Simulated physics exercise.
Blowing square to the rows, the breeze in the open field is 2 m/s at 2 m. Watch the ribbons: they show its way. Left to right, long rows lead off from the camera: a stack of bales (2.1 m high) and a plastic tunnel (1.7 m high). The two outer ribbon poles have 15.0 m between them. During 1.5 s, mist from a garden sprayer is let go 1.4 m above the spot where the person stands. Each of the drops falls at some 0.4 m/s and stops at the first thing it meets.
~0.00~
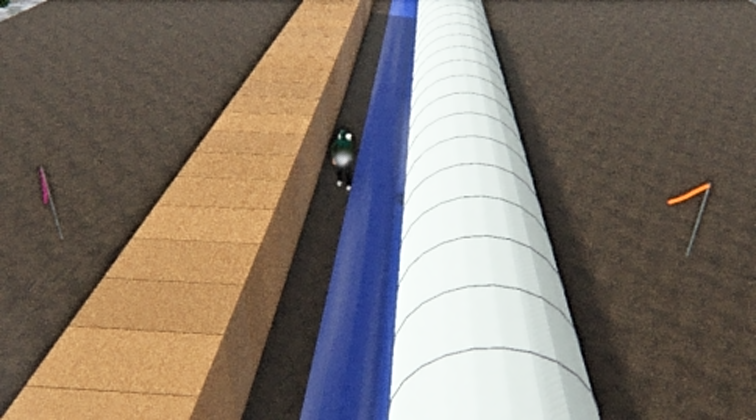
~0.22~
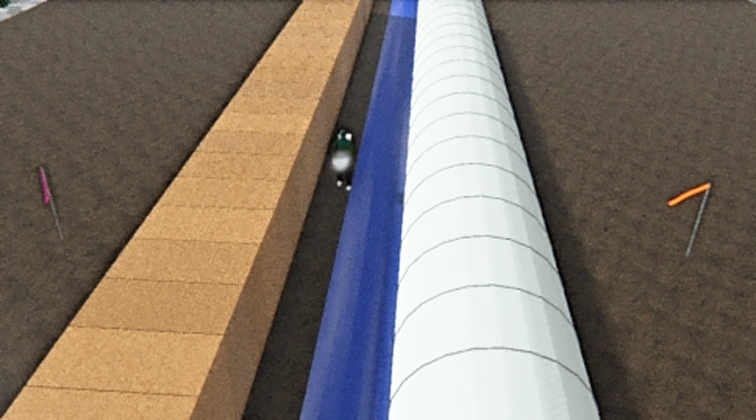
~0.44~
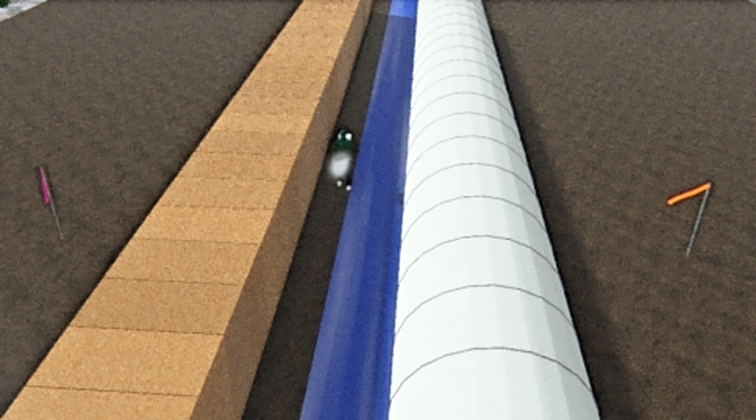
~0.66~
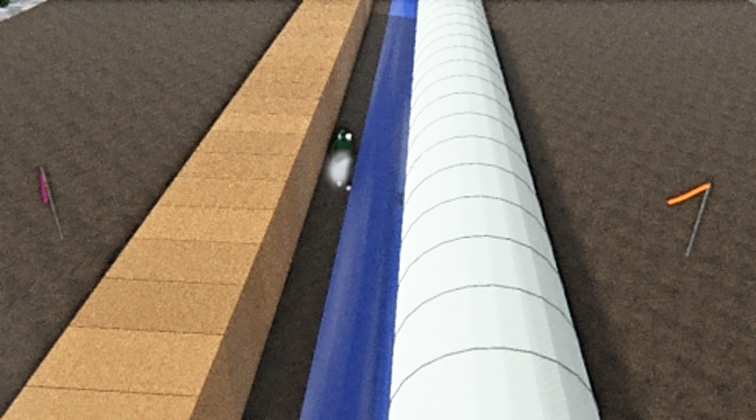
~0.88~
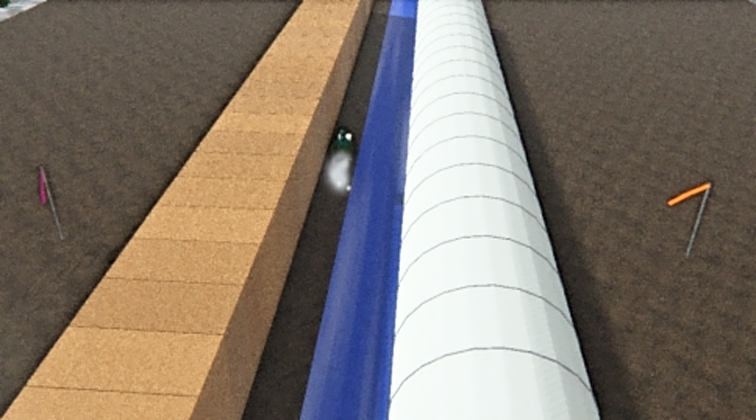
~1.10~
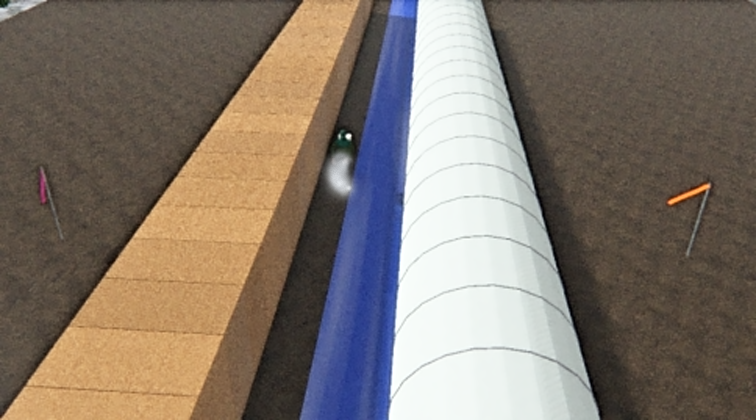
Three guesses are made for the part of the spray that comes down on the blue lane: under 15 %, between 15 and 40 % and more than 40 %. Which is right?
Lab note - blue lane share: More than 40 %.
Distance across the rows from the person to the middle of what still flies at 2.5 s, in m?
Around 0.0 m.
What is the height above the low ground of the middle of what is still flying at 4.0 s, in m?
Middle height: Approx. 0.2 m.
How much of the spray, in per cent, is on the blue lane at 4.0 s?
Some 65 per cent.
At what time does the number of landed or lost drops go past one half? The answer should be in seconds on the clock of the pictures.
3.4 s.
After 2.5 s, 16 % is no longer flying here, and 15 % lies on the blue lane; the middle of what still flies is 0.4 m above the low ground, near (352, 194).
After 4.0 s, 71 % is no longer flying here, and 67 % lies on the blue lane; the middle of what still flies is 0.3 m above the low ground, near (382, 198).
After 8.0 s, 94 % is no longer flying here, and 87 % lies on the blue lane.
After 20.0 s, 98 % is no longer flying here, and 88 % lies on the blue lane.
After 45.0 s, 100 % is no longer flying here, and 89 % lies on the blue lane.
